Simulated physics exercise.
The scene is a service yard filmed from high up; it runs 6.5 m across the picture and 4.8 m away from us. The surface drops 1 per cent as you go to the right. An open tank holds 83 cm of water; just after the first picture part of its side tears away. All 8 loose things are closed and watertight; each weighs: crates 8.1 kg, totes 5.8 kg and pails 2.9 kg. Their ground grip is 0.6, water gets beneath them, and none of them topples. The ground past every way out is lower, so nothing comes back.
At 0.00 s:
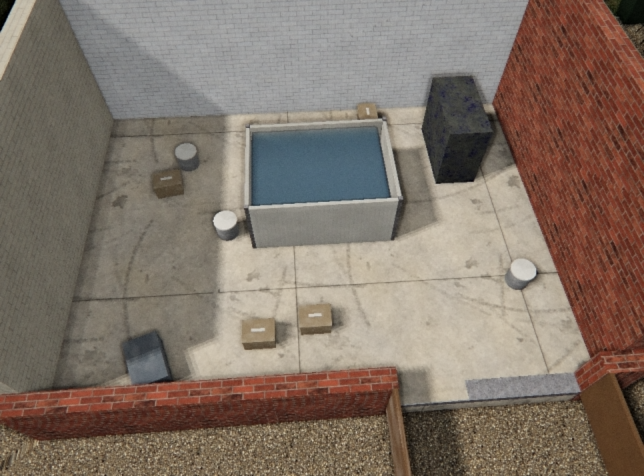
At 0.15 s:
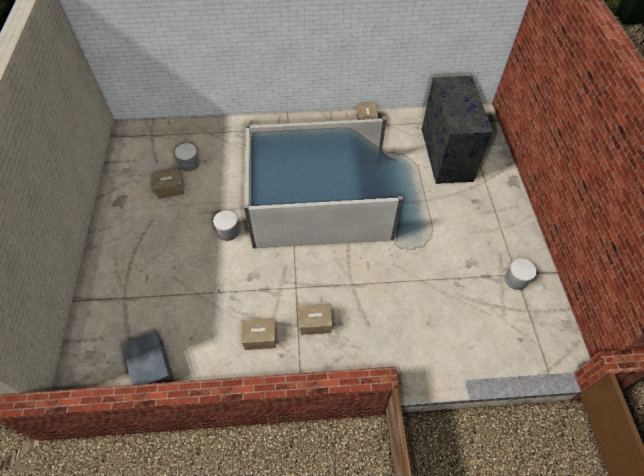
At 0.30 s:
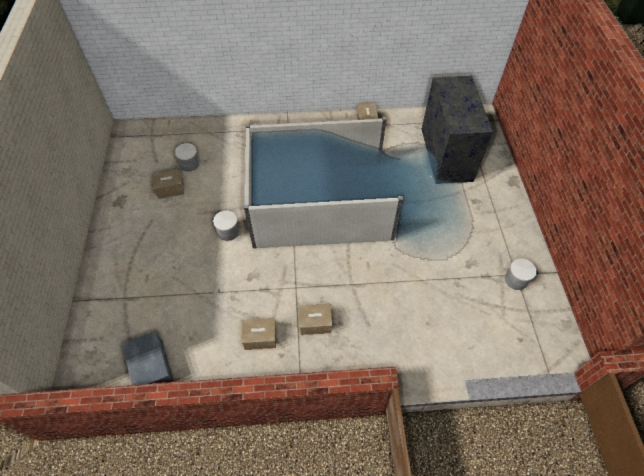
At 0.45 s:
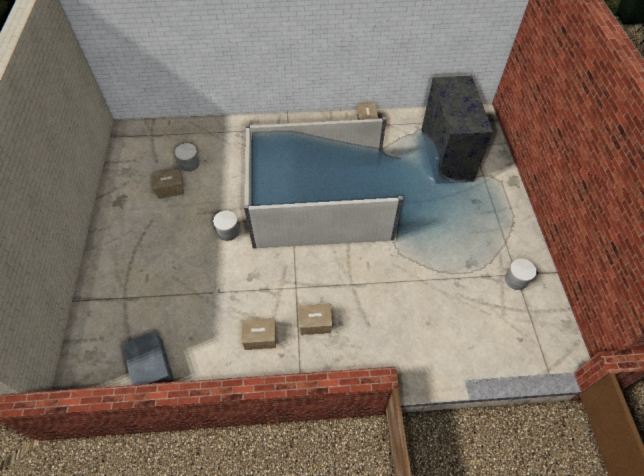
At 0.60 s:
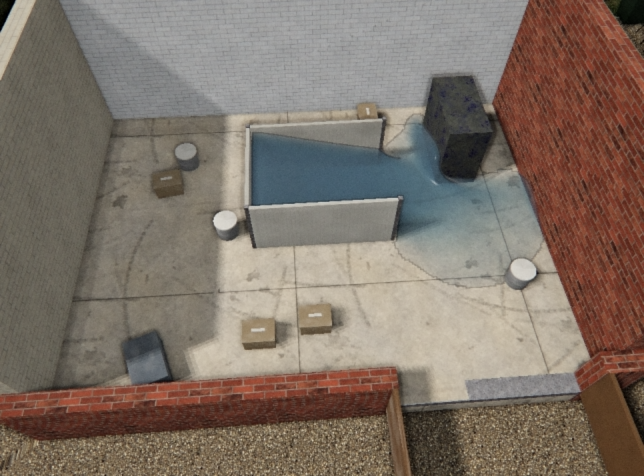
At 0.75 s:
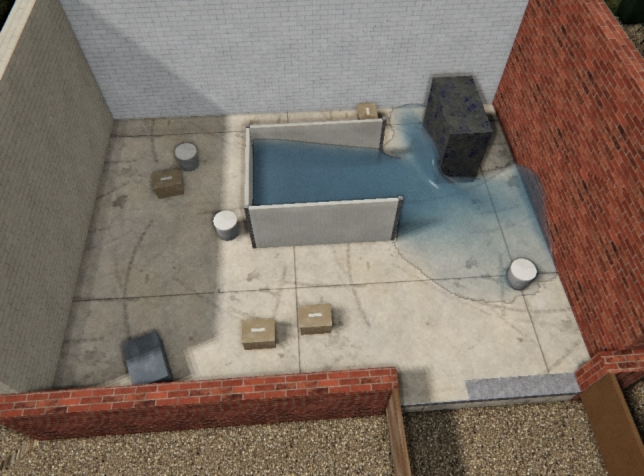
Blue water poured out of the open right side of a tank in a walled yard, spread around a dark block and reached the red brick wall, while the boxes and pails stayed put.
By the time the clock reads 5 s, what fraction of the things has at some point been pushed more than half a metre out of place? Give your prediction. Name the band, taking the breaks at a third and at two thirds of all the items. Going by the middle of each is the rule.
The answer is the middle band, one to two thirds.
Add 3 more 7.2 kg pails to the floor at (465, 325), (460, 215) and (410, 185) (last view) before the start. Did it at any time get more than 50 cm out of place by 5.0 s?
Order as listed: Inside half a metre / beyond half a metre / beyond half a metre.
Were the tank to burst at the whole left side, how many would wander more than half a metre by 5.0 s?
You'd get 8 in that case.
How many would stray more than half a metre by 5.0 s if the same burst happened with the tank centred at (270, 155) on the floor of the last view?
Then the count would be 2.
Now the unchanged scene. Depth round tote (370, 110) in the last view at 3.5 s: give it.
I'd say some 9 cm.
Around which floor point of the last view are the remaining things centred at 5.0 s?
Mean position approx. (203, 257).
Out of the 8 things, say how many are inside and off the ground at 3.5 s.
Of them, 1.
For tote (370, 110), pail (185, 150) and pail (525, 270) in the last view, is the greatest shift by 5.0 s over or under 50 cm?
Taking them in turn, the answers are greater, greater and greater.
After 1.1 s 0 of 8 are over 50 cm from their spots; 1 afloat.
After 2.2 s 2 of 8 are over 50 cm from their spots; 0 afloat.
After 3.5 s 3 of 8 are over 50 cm from their spots; 1 afloat.
After 5.0 s 3 of 8 are over 50 cm from their spots, and 3 have been at some point; 0 afloat.
